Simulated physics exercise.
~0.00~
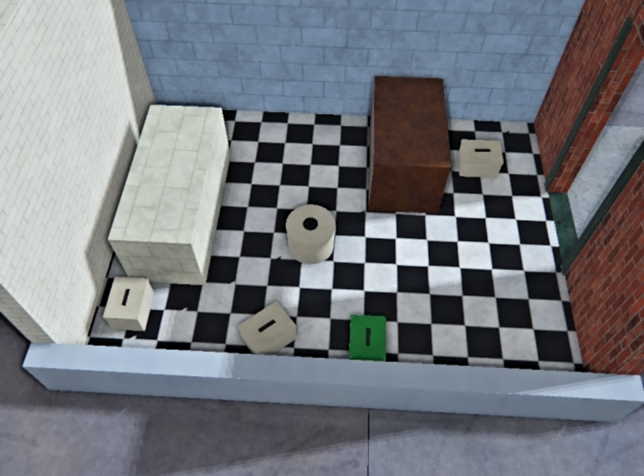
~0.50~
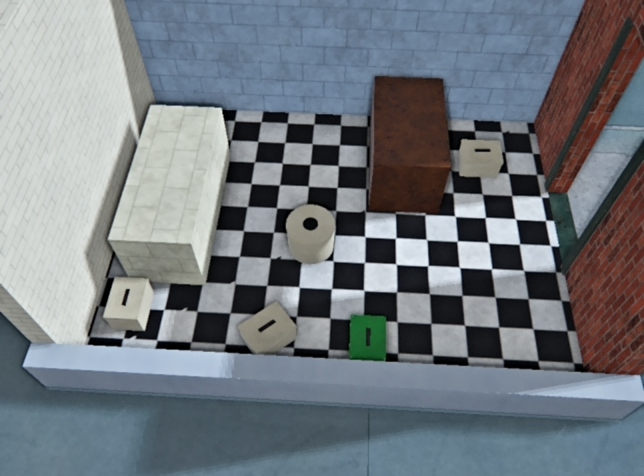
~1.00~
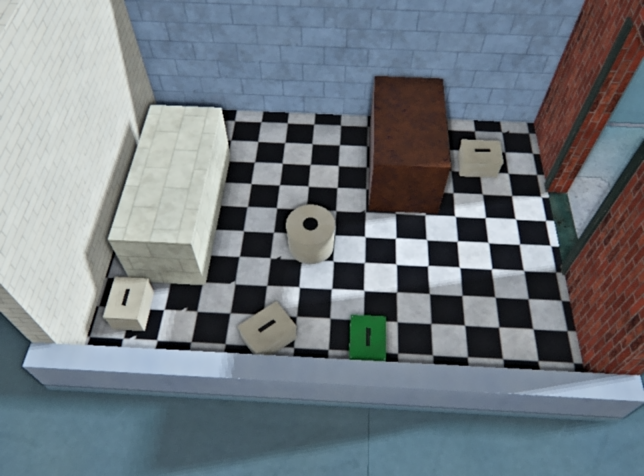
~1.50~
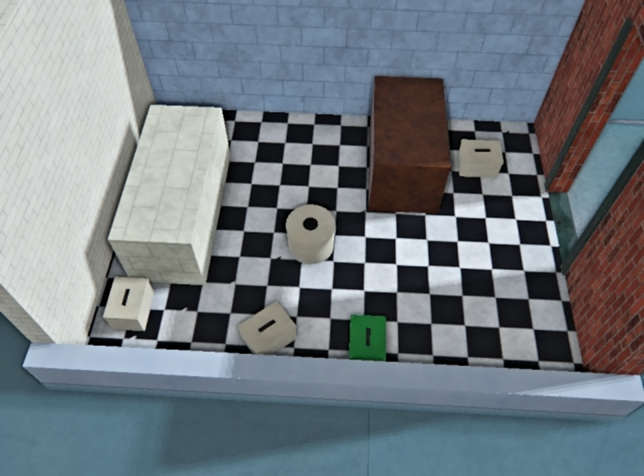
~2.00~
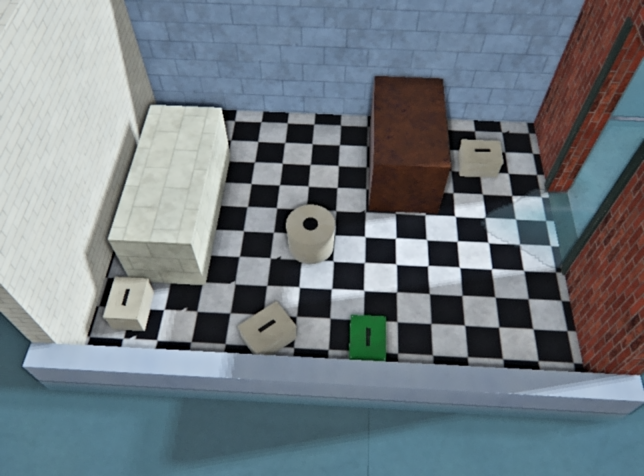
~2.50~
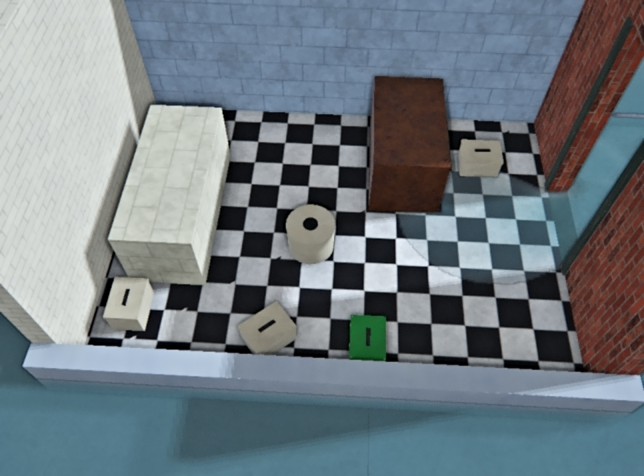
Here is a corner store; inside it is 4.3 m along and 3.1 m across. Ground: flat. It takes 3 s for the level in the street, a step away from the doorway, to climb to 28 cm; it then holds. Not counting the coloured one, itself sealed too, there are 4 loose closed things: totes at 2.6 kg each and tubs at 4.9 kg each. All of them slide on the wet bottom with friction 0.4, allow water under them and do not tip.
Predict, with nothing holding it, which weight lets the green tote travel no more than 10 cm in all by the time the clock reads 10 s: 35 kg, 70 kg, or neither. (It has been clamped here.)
The modest one is fine.
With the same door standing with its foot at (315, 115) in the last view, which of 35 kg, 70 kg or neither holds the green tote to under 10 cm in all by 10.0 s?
The answer is that only the greater mass suffices.
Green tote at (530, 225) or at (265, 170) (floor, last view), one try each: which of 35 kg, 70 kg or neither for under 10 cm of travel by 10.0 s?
Taking the two spots in turn, only the heavier keeps it, then both keep it.
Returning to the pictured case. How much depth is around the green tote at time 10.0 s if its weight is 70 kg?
16 cm, roughly.
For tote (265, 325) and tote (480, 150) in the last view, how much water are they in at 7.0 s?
Around 16 cm and 10 cm.
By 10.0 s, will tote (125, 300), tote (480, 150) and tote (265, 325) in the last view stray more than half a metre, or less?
First below the mark, second above the mark, third above the mark.
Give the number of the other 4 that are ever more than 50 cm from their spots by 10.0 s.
The total is 3.
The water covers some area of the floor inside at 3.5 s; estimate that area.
5.0 m2.
After 3.5 s the green tote would be 0 cm from its start with 35 kg and 0 cm from its start with 70 kg; 2 cm of water round it then.
After 4.5 s the green tote would be 0 cm from its start with 35 kg and 0 cm from its start with 70 kg; 7 cm of water round it then.
After 7.0 s the green tote would be 0 cm from its start with 35 kg and 0 cm from its start with 70 kg; 11 cm of water round it then.
After 10.0 s the green tote would be 0 cm from its start with 35 kg and 0 cm from its start with 70 kg; 16 cm of water round it then.
